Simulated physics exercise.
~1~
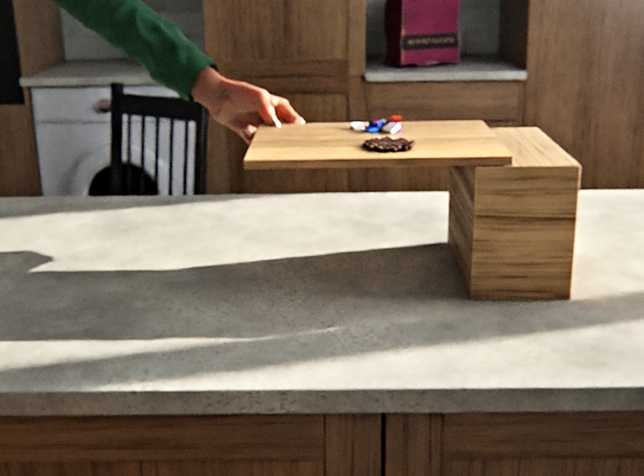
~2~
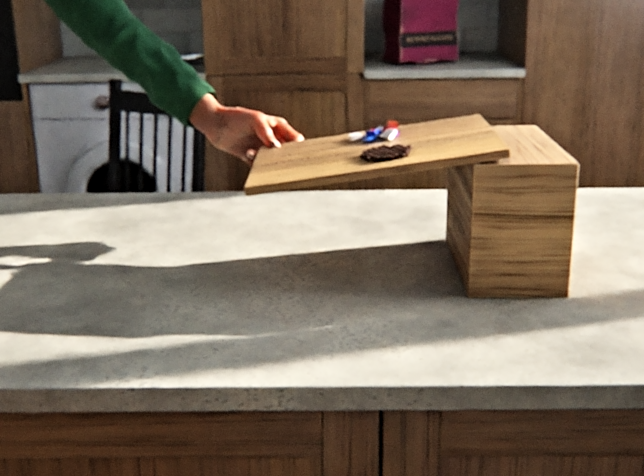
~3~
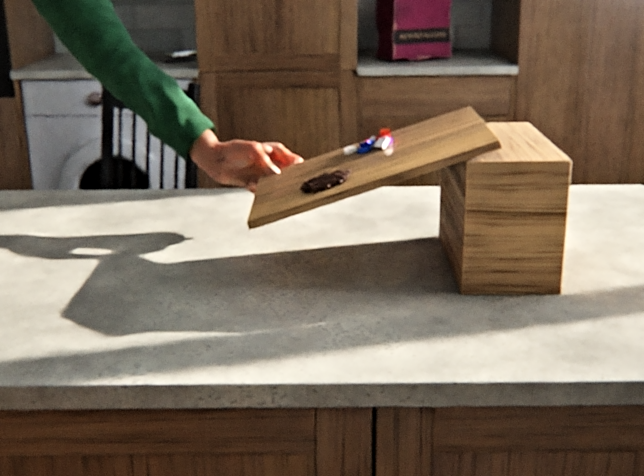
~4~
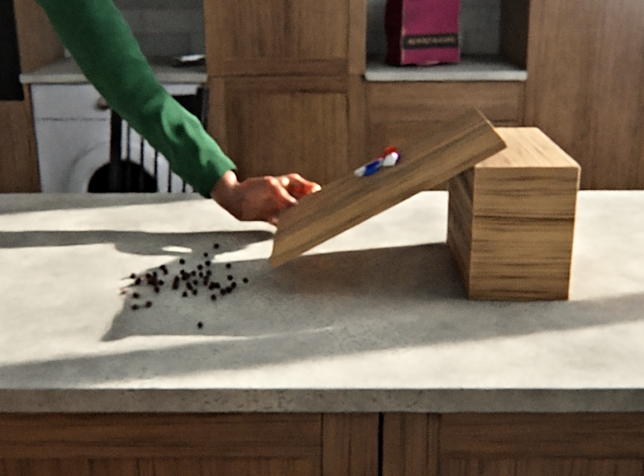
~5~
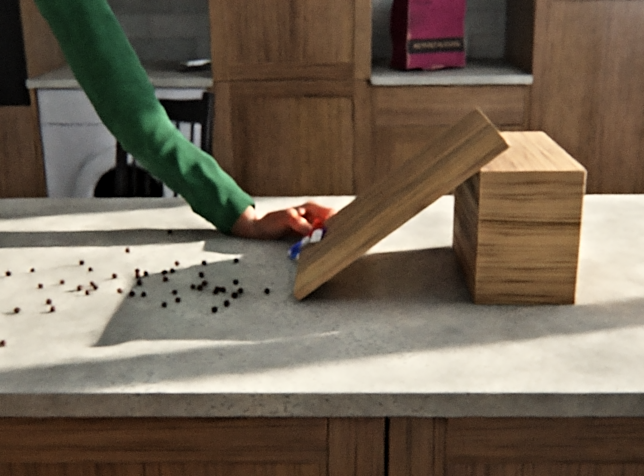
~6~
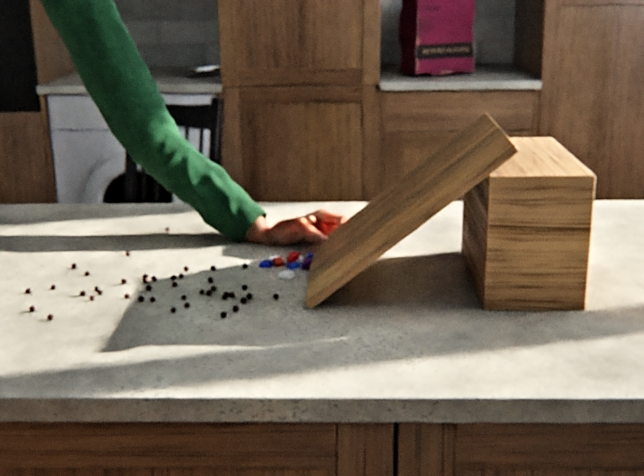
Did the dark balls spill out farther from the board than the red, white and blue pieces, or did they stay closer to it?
The dark balls went farther, scattering across the counter to the left. The red, white and blue pieces ended up close to the foot of the board.
A wooden board resting on a block tilted down to the left as a hand lowered its end, and small dark balls spilled off and scattered across the counter, before red, white and blue pieces slid down and gathered at its foot.
